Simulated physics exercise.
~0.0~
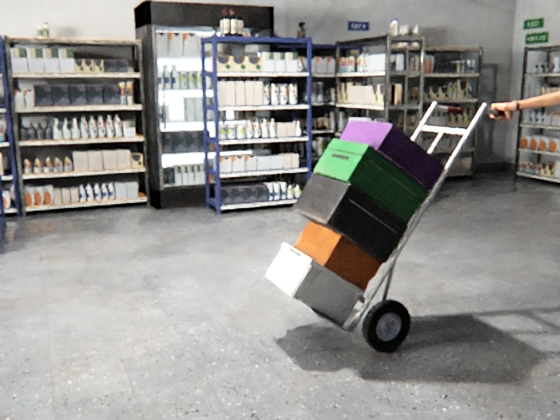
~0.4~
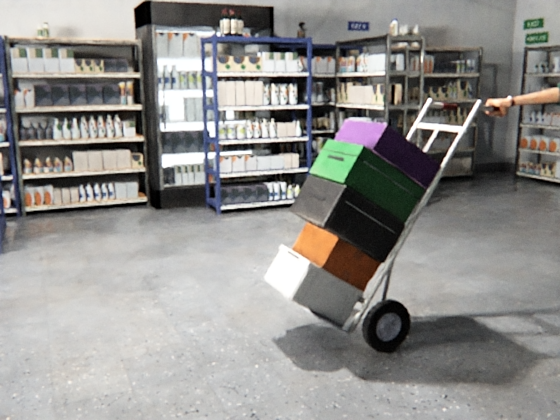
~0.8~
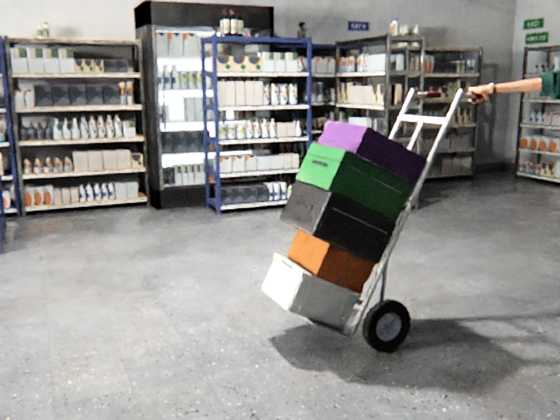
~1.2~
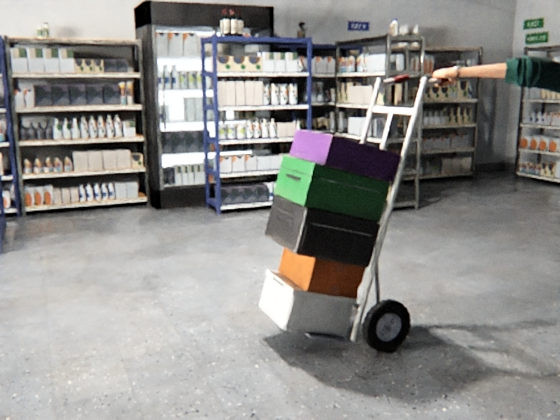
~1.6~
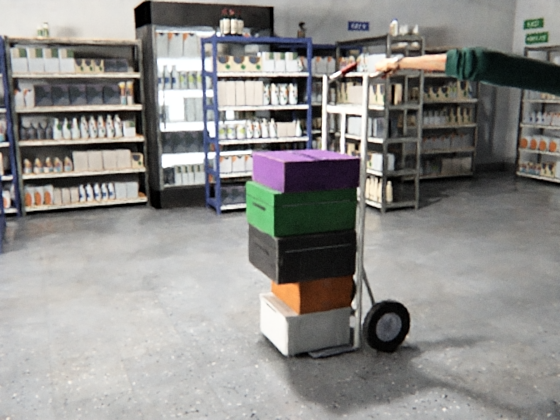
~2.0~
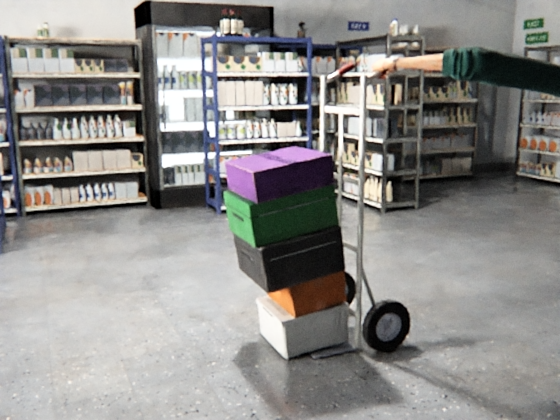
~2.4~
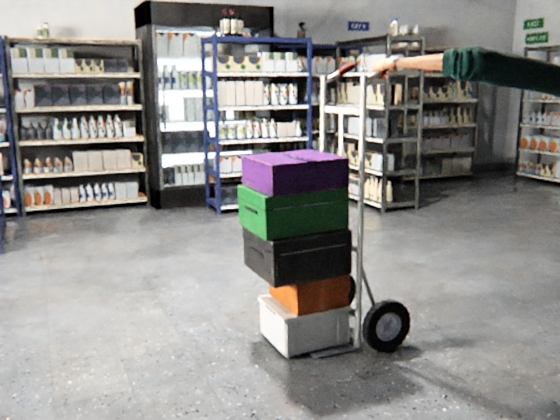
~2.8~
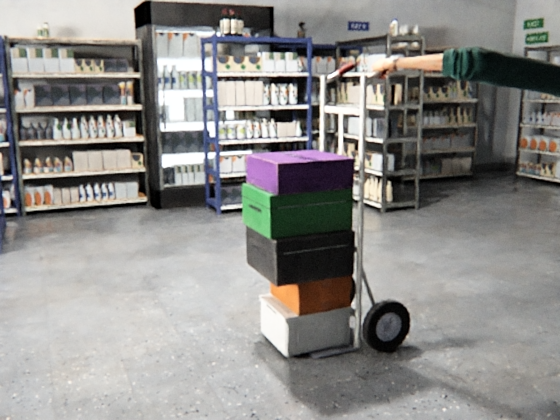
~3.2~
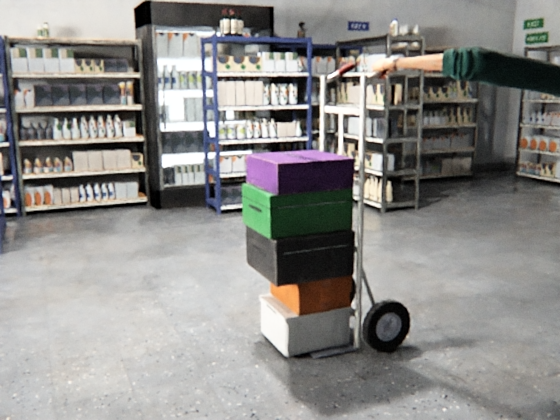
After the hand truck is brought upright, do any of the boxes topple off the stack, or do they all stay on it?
They all stay on it. The stack tilts out to the left for a moment, then rocks back and comes to rest with every box still in place.
